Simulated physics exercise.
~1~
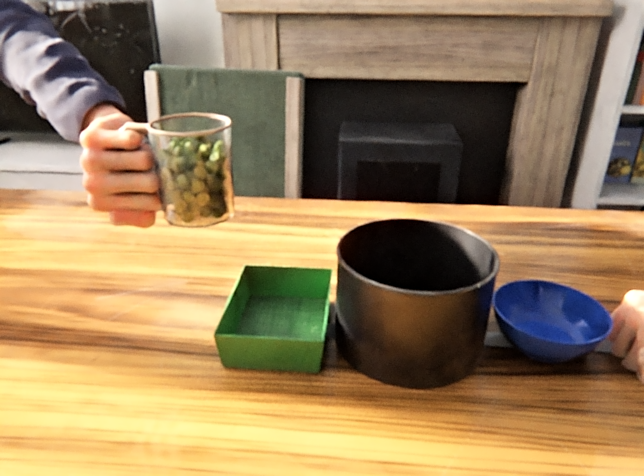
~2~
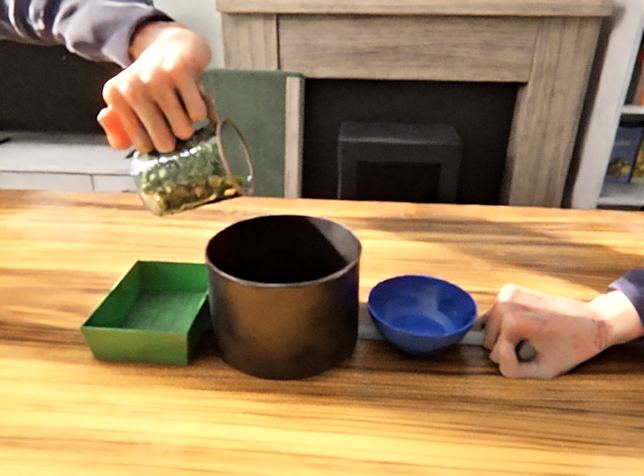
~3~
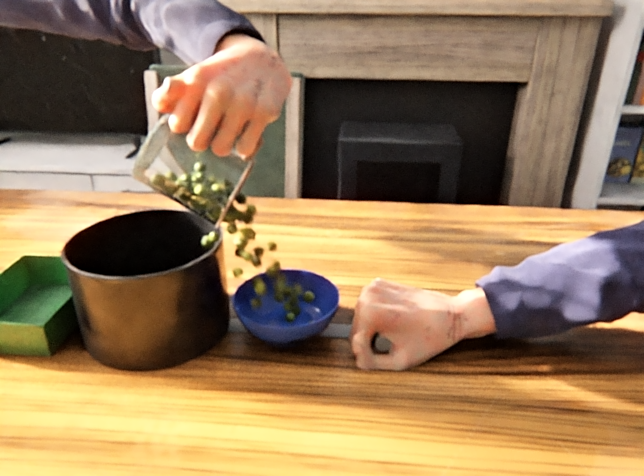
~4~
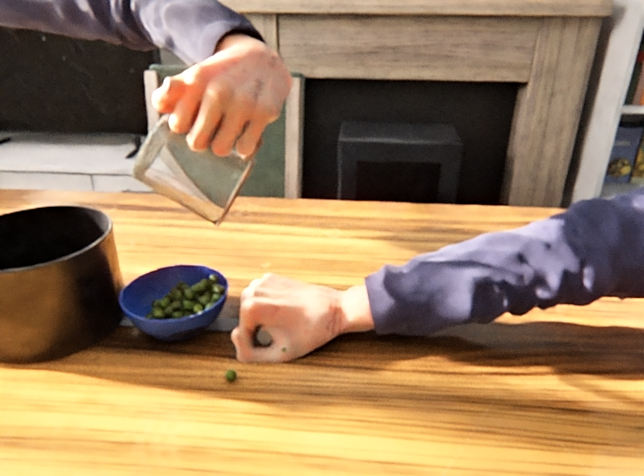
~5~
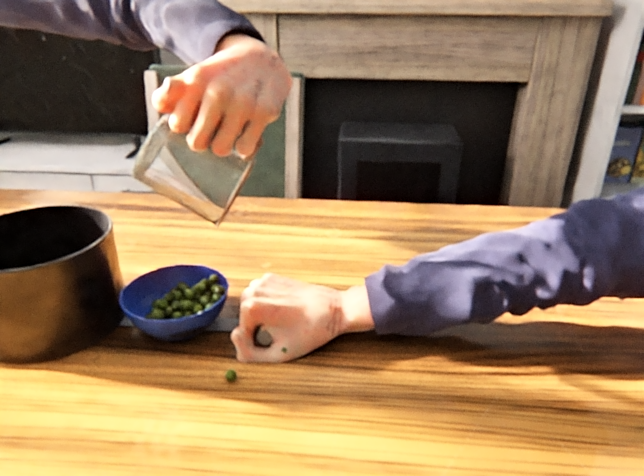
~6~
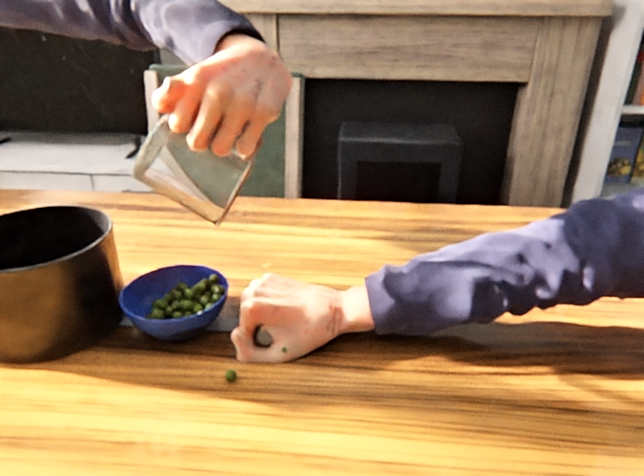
To begin with, one hand holds up a clear cup of small green olives on the left, while a green tin, a black pot and a blue bowl stand in a row on a wooden table. The other hand draws the row steadily to the left as the cup tips over. Olives spill out past the pot's rim and into the blue bowl as both move beneath the cup. The row slides further left, then stops. Finally, the upturned cup is empty, olives are heaped in the blue bowl, and a stray one rests on the table.
